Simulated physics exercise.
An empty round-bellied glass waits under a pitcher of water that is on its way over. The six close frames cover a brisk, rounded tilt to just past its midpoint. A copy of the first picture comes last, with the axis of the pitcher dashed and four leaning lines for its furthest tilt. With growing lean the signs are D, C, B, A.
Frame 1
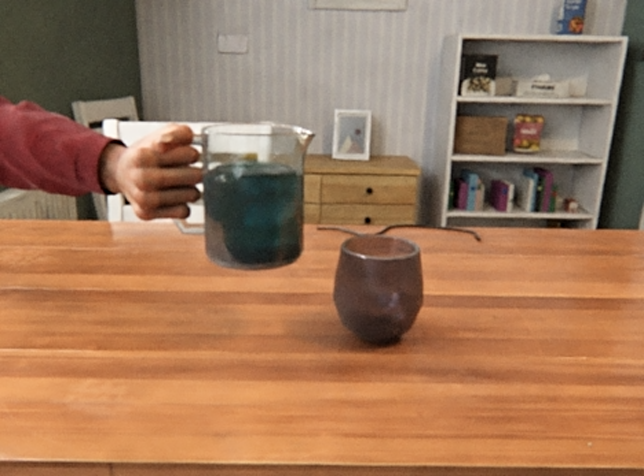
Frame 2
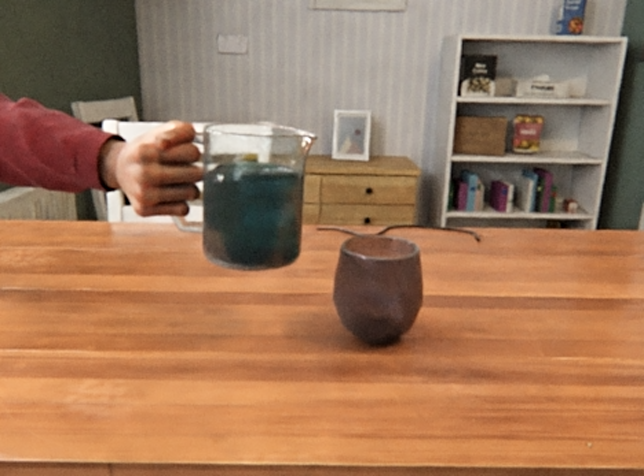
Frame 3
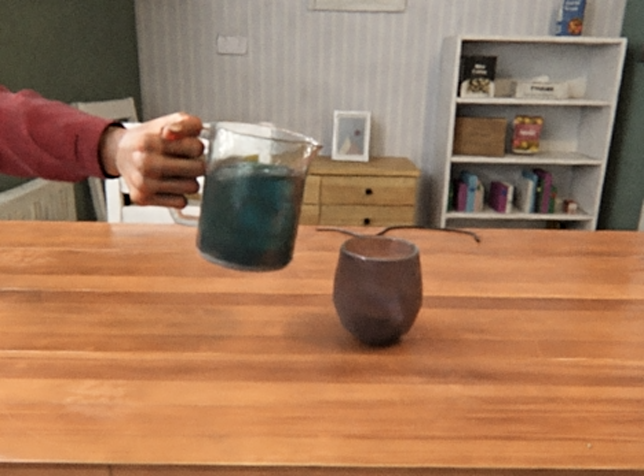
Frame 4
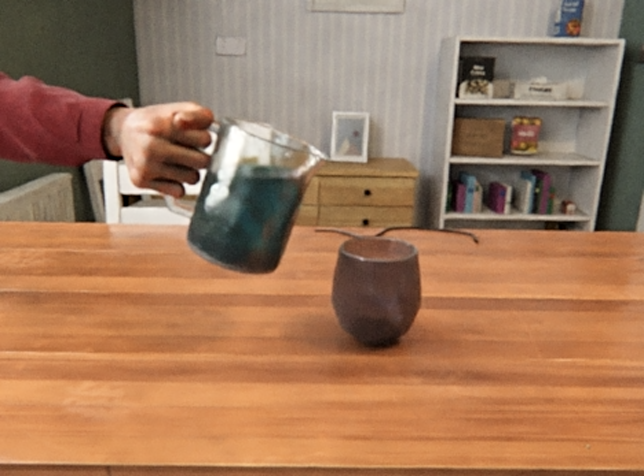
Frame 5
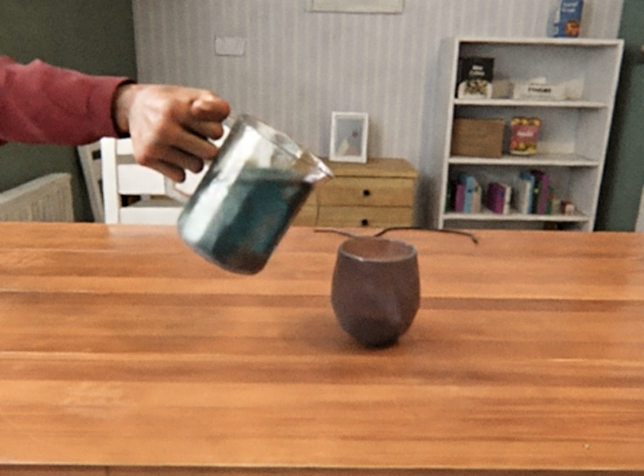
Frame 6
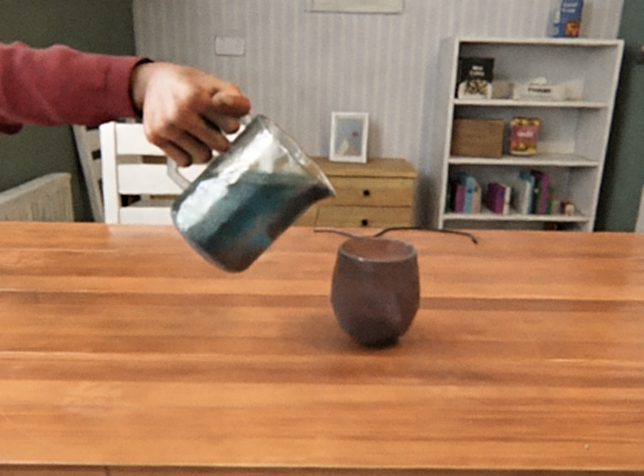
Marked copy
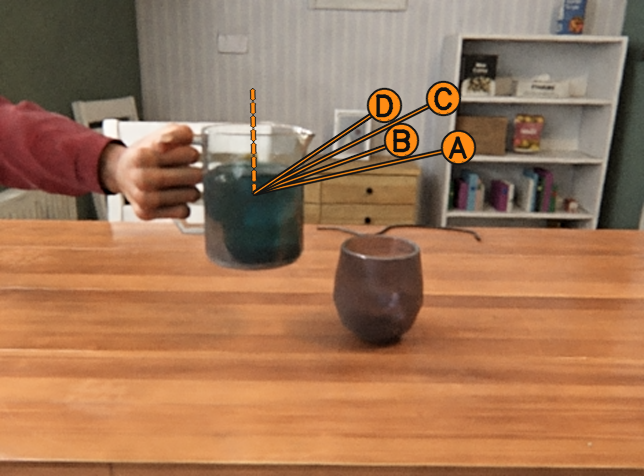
A hand in a red sleeve held a clear pitcher of dark blue-green liquid above a wooden table, then steadily tilted it rightward near a round-bellied glass that stayed still, with nothing leaving the lip.
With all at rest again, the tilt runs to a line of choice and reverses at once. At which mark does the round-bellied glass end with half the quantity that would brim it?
B beats the others.
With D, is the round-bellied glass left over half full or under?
Under half.
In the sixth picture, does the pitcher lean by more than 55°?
No.
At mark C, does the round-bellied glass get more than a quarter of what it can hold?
Yes, it does.
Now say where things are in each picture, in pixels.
Upright, lip at (314, 133); rim of the round-bellied glass round (381, 245); nothing has left yet, in the first picture.
Tipped about 2°, lip at (316, 136); nothing has left yet, in the second picture.
Tipped about 9°, lip at (322, 145); nothing has left yet, in the third picture.
Tipped about 19°, lip at (328, 159); nothing has left yet, in the fourth picture.
Tipped about 31°, lip at (333, 176); nothing has left yet, in the fifth picture.
Tipped about 44°, lip at (335, 194); nothing has left yet, in the sixth picture.
In orange, A at (442, 151); B at (385, 146); C at (428, 105); D at (370, 115).
For mark A, the round-bellied glass ends with about 65 % of what it can hold; 4 % of the water is spilt.
For mark B, the round-bellied glass ends with about 52 % of what it can hold.
For mark C, the round-bellied glass ends with about 34 % of what it can hold.
For mark D, the round-bellied glass ends with about 20 % of what it can hold.
